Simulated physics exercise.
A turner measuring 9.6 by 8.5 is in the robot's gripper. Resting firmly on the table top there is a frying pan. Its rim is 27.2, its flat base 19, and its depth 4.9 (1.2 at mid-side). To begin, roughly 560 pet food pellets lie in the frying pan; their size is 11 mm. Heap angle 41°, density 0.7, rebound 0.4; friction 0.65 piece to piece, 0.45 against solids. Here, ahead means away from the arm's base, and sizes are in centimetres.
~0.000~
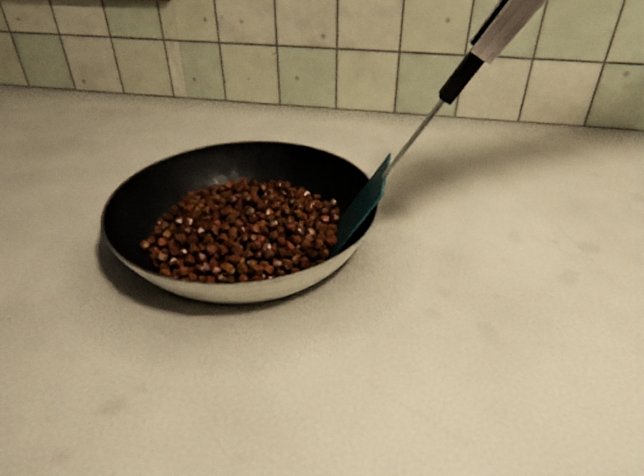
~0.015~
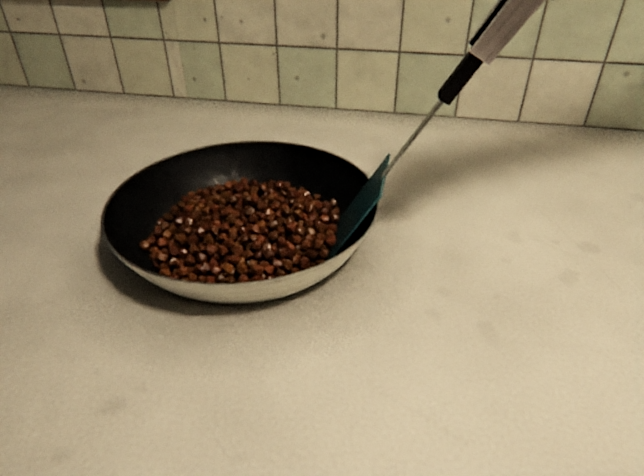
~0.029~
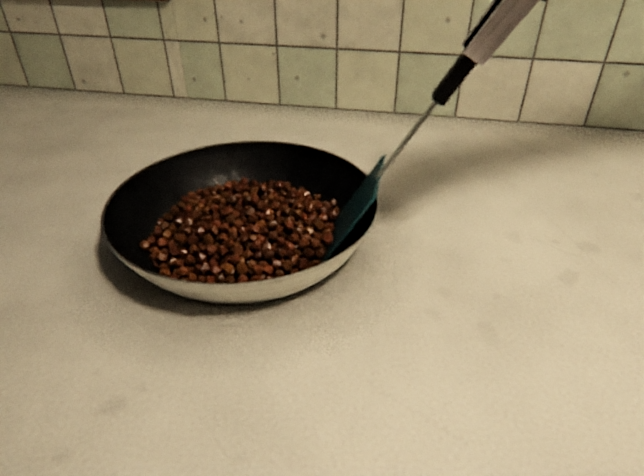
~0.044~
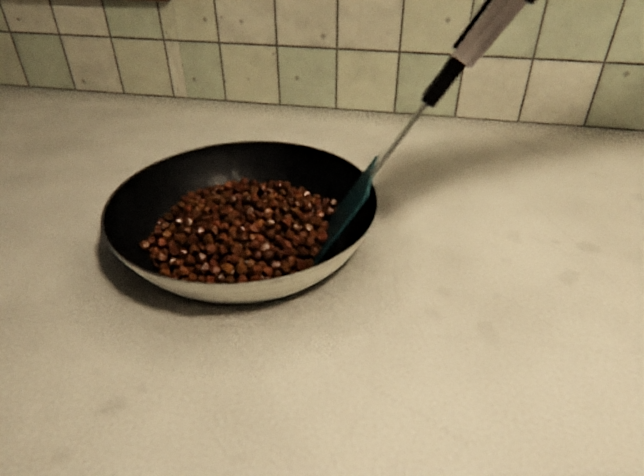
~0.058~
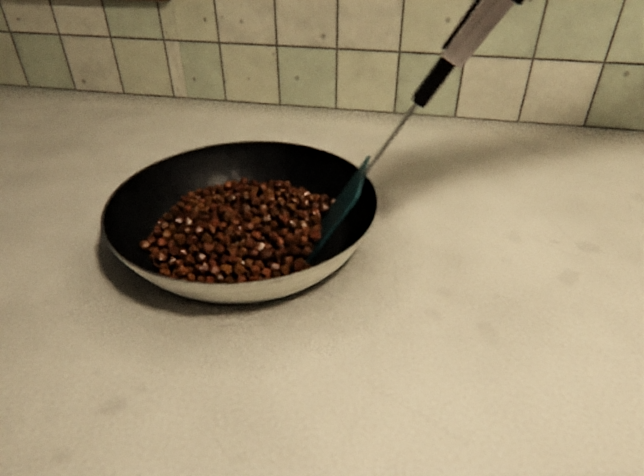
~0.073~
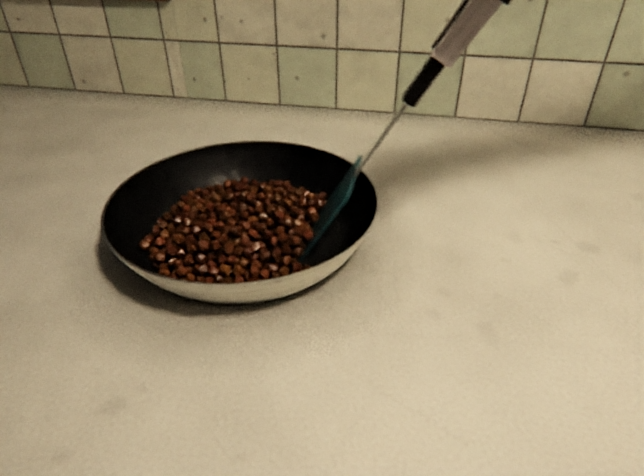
Teal turner sliding slowly left inside a black frying pan, pressing into a heap of brown pellets on a pale countertop.
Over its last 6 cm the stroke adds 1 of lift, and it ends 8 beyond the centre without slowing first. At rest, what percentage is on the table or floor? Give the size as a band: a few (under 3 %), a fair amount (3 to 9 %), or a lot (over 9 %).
A fair amount, between 3 and 9 %.
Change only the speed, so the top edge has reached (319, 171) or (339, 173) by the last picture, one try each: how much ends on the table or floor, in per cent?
Roughly 25 per cent, then roughly 15 per cent.
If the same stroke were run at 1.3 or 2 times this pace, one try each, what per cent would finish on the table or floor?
Estimates, in order: 10 % and 20 %.
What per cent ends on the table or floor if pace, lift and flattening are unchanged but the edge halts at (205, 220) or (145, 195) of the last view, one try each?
About 0 and 40 per cent.
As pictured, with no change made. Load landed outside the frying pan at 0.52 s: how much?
4 %.
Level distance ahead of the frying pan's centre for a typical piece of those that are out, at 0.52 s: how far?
I'd put it at some 16 centimetres.
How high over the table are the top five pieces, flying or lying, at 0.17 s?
Around 4 cm above the table.
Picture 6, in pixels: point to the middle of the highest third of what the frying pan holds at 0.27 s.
It is centred close to (177, 201).
By 0.17 s, sloping 60°, highest piece 5 above the table; 563 in the frying pan.
By 0.27 s, sloping 60°, highest piece 5 above the table; 563 in the frying pan.
By 0.52 s, sloping 60°, highest piece 7 above the table; 532 in the frying pan, 26 on the table or floor, 5 on the blade or in flight.
By 1.57 s, sloping 60°, highest piece 7 above the table; 532 in the frying pan, 31 on the table or floor.
Final count, 532 in the frying pan, 31 on the table or floor. That is 6 % on the table or floor.
